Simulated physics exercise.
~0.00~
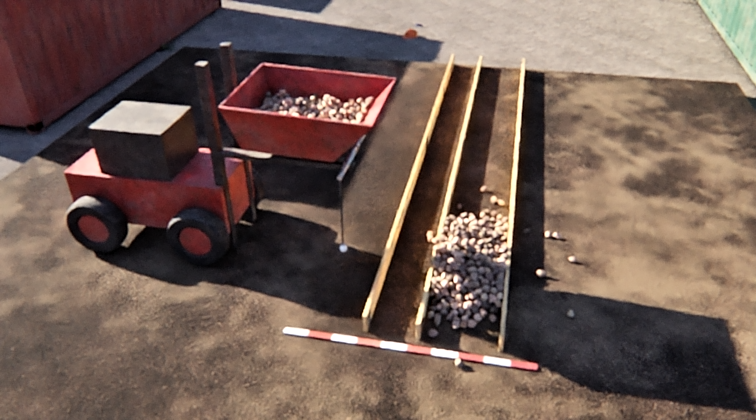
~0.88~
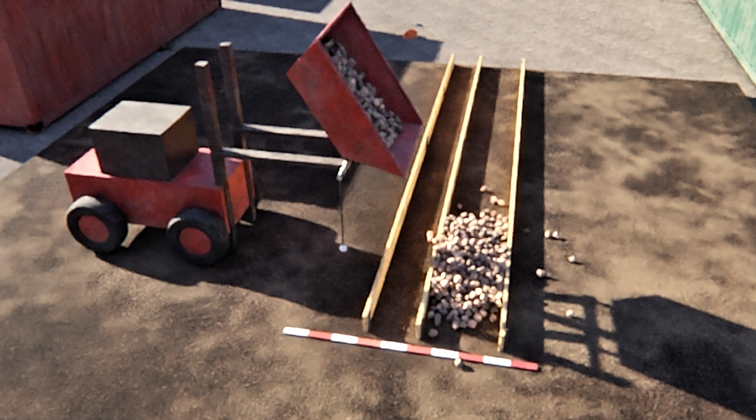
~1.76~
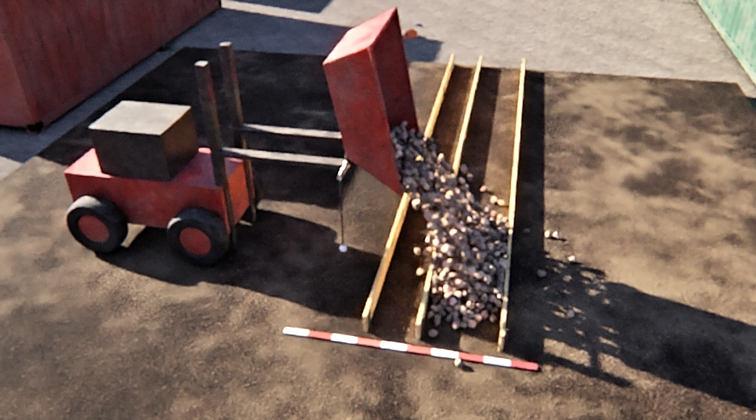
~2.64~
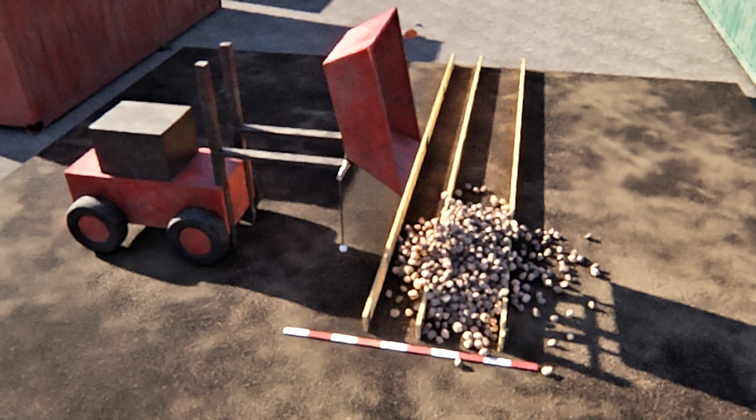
Red skip on a forklift tipping steeply and pouring pale stones onto an earlier heap between boards, some spilling past the last board.
